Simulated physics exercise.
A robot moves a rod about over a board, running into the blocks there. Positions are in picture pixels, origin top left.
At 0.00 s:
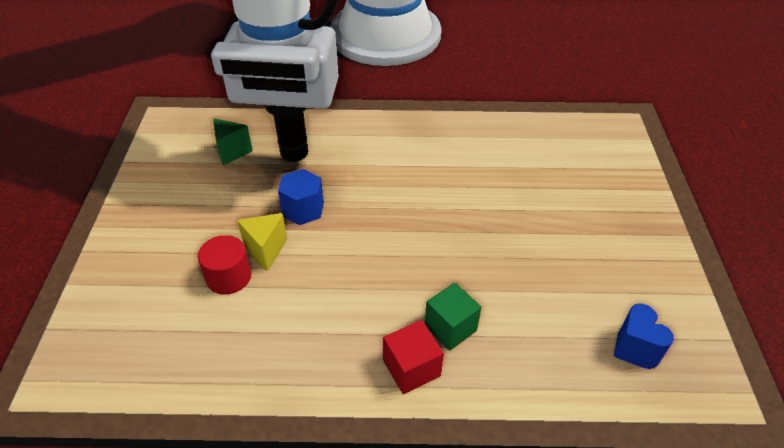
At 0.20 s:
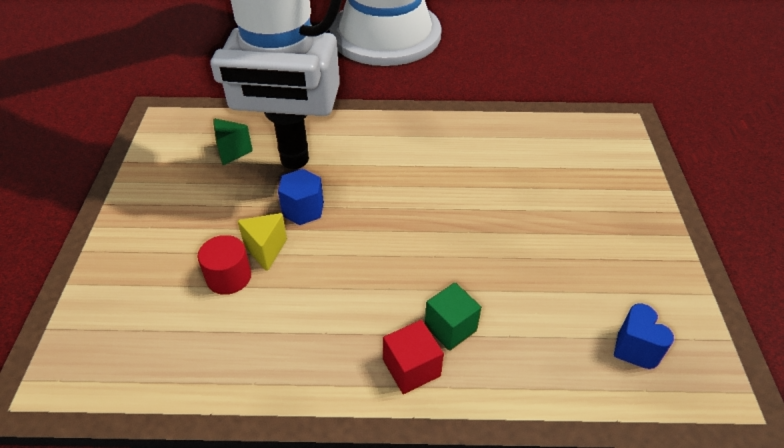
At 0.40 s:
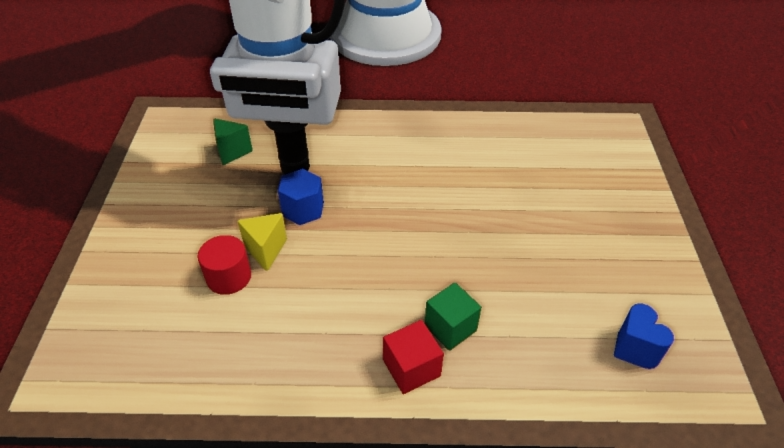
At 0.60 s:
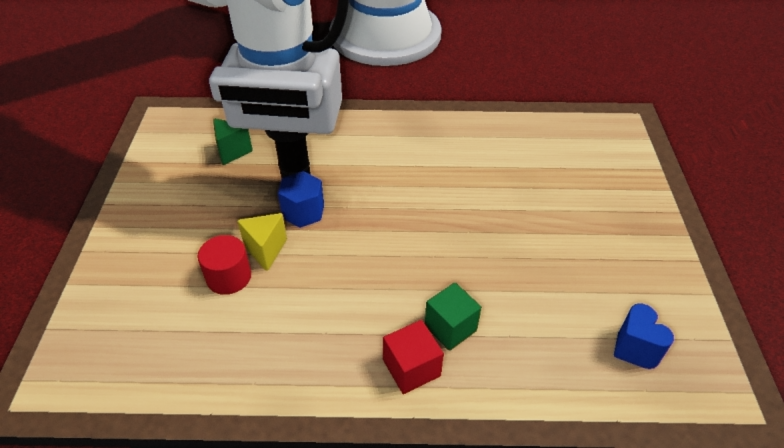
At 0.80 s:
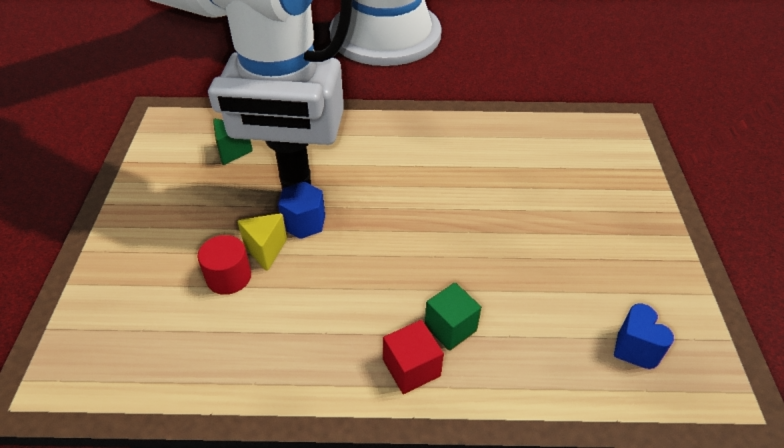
A robot arm moves its black rod toward the blue block and nudges it slightly downward.
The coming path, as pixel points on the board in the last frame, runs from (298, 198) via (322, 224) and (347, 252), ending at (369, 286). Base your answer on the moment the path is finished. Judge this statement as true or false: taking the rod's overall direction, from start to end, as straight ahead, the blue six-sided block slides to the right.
That statement is accurate.
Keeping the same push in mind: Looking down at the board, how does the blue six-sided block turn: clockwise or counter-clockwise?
It is turned clockwise.
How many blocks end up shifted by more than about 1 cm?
Moved: 1.
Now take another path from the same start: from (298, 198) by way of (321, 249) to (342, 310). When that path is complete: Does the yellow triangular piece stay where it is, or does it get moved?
It is shoved along.
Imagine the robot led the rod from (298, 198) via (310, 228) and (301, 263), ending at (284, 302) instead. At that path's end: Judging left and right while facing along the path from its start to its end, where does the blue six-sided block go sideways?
The shift is to the left of that direction.
On the path given first. One third of the way, rod at (321, 214); blue six-sided block at (308, 226), turned 50° clockwise.
Two thirds of the way, rod at (347, 243); blue six-sided block at (307, 239), turned 75° clockwise.
At the end, rod at (368, 276); yellow triangular piece in place; blue six-sided block at (307, 239), turned 75° clockwise.
